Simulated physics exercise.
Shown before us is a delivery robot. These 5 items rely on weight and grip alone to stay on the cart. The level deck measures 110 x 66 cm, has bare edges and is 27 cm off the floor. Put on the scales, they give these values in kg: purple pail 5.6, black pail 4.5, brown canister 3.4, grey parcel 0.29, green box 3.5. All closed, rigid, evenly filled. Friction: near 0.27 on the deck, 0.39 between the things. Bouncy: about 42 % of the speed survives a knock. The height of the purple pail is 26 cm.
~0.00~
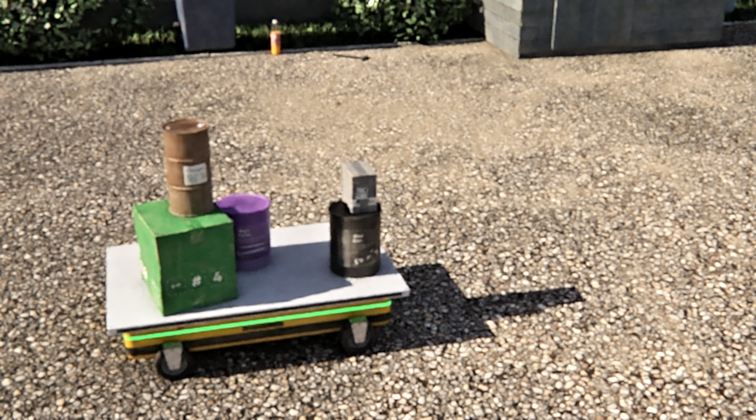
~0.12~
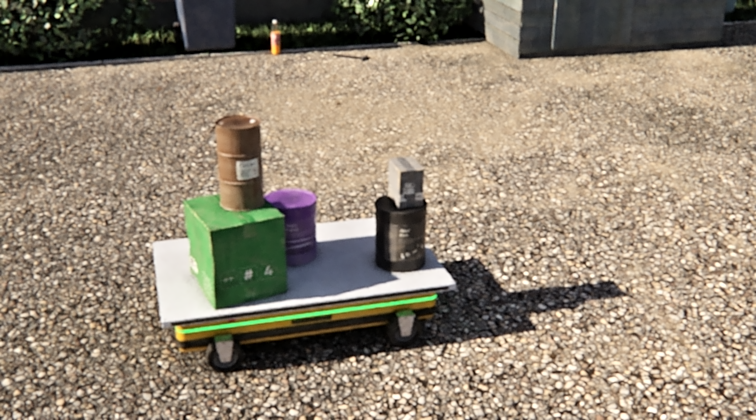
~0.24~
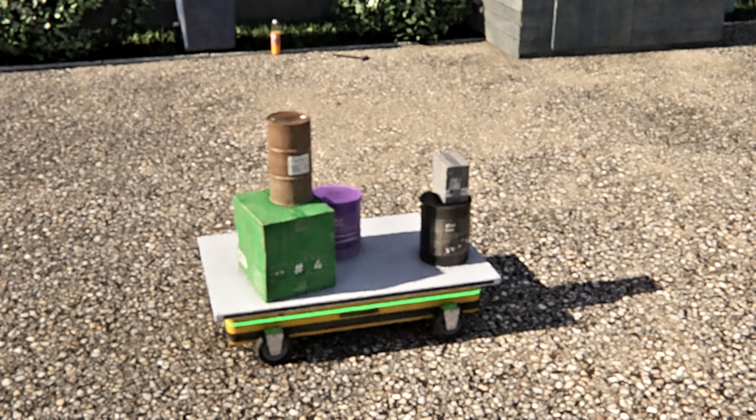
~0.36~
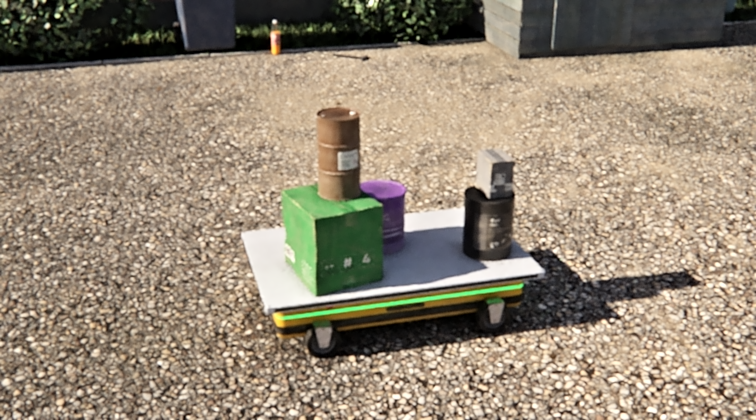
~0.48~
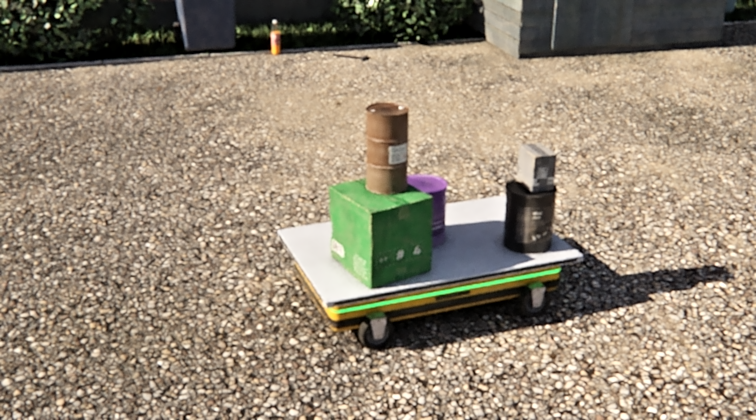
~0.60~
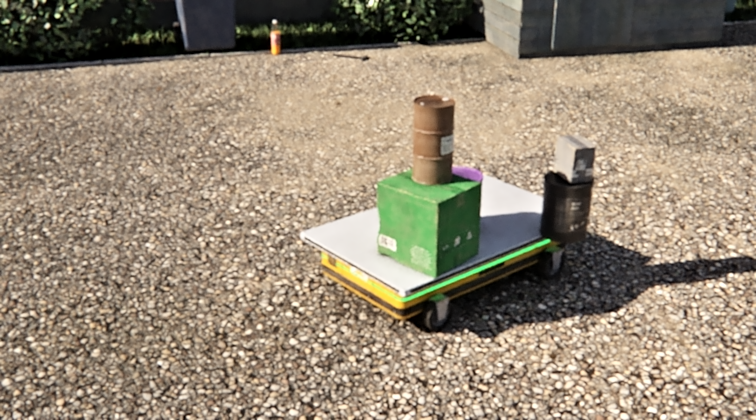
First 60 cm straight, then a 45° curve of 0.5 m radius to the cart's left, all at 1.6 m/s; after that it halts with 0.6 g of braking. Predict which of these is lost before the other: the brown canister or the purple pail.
Before the other: The former one named.
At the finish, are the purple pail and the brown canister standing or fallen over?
Final state - purple pail: Remains on its base; brown canister: Goes over.
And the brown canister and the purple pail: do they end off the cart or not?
Brown canister: Out of bounds; purple pail: In bounds.
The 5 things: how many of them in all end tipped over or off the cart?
So, 4 in all.
After 0.80 s, cart has run 128 cm, turned 45°; purple pail slid 30 cm near (503, 183); brown canister slid 17 cm near (496, 122); green box slid 17 cm.
After 1.10 s, cart has run 151 cm, turned 45°, stopped; brown canister and green box now off the cart; purple pail slid 33 cm near (536, 158).
After 1.30 s, cart has run 151 cm, turned 45°, stopped; purple pail slid 40 cm near (546, 151).
After 1.70 s, cart has run 151 cm, turned 45°, stopped; purple pail slid 42 cm near (548, 149).
By the end (2.1 s), off the cart, black pail, brown canister, grey parcel and green box; not toppled but over 10 cm from the start, purple pail. Seen from the same camera at the end, purple pail near (548, 149). Brown canister went at 1.10 s; purple pail was never lost.
